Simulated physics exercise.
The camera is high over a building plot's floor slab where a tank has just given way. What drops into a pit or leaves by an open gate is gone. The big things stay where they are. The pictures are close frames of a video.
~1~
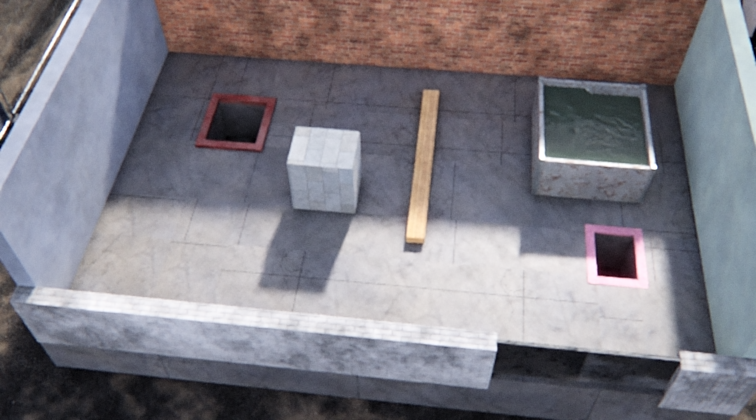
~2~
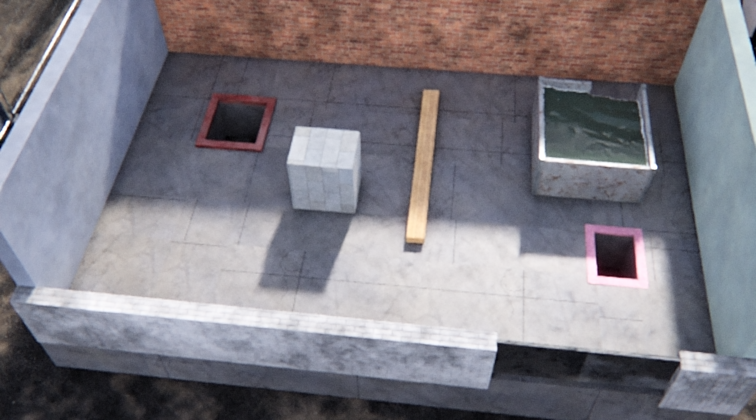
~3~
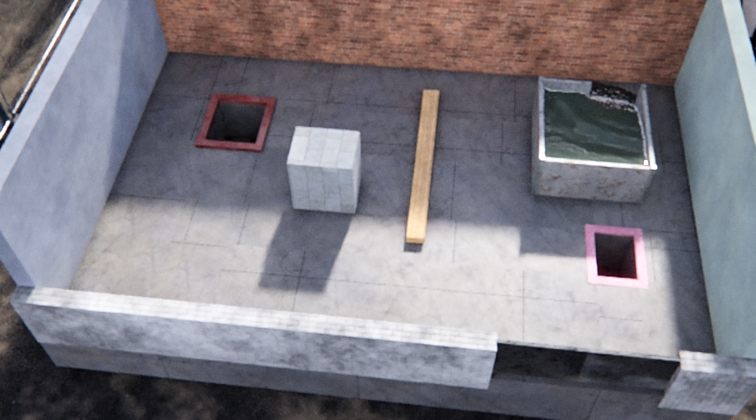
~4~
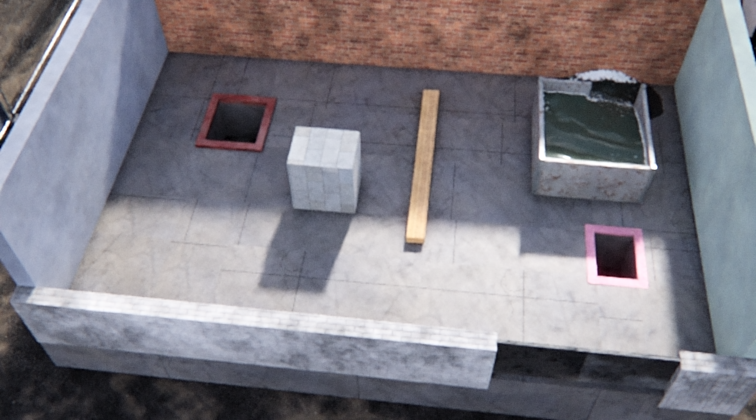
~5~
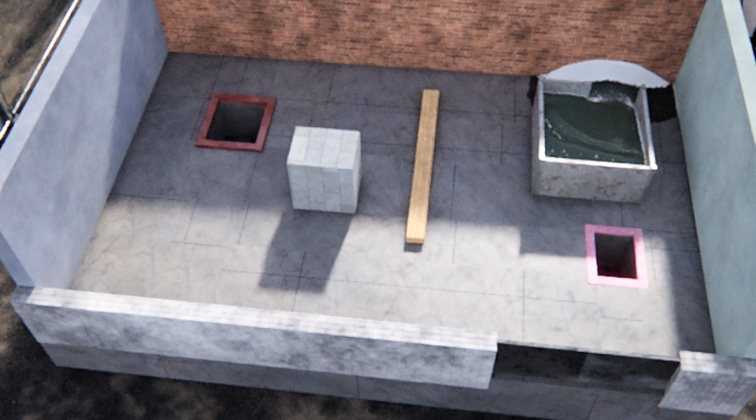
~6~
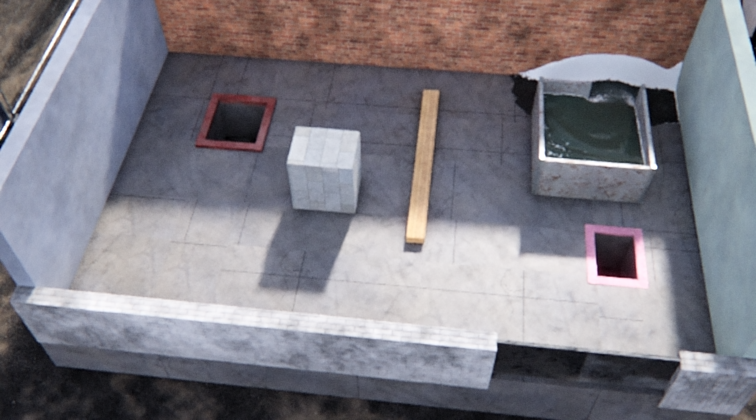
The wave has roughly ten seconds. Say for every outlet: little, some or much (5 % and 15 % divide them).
One by one: The gate takes less than 5 %; the pink pit takes from 5 to 15 %; the red pit takes less than 5 %.
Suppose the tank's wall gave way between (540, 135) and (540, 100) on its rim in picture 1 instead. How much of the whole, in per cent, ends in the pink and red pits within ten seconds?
In per cent: Pink 2, red 6.
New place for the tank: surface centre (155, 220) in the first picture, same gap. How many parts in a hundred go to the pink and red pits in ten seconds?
Roughly, in per cent: Pink 0, red 35.
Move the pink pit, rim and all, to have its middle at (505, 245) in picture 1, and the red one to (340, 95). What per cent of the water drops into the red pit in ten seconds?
Roughly, in per cent: Red 8.
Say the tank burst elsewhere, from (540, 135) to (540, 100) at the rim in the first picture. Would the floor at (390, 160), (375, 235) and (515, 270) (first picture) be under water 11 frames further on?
In turn: Wet, wet, not flooded.
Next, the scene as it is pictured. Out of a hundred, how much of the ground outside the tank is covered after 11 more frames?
I make it 20 per cent.
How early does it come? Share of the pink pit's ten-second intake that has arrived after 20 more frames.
Near 20 in a hundred.
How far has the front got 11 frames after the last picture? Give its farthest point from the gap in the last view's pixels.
I would point to (325, 65).
A moment on, water covers 10 % of the floor; the gate 0 %, the pink pit 0 %, the red pit 0 %.
Next, water covers 20 % of the floor; the gate 0 %, the pink pit 0 %, the red pit 0 %.
Then, water covers 40 % of the floor; the gate 0 %, the pink pit 2 %, the red pit 0 %.
Later, water covers 55 % of the floor; the gate 0 %, the pink pit 4 %, the red pit 0 %.
In the end, water covers 85 % of the floor; the gate 0 %, the pink pit 8 %, the red pit 0 %.
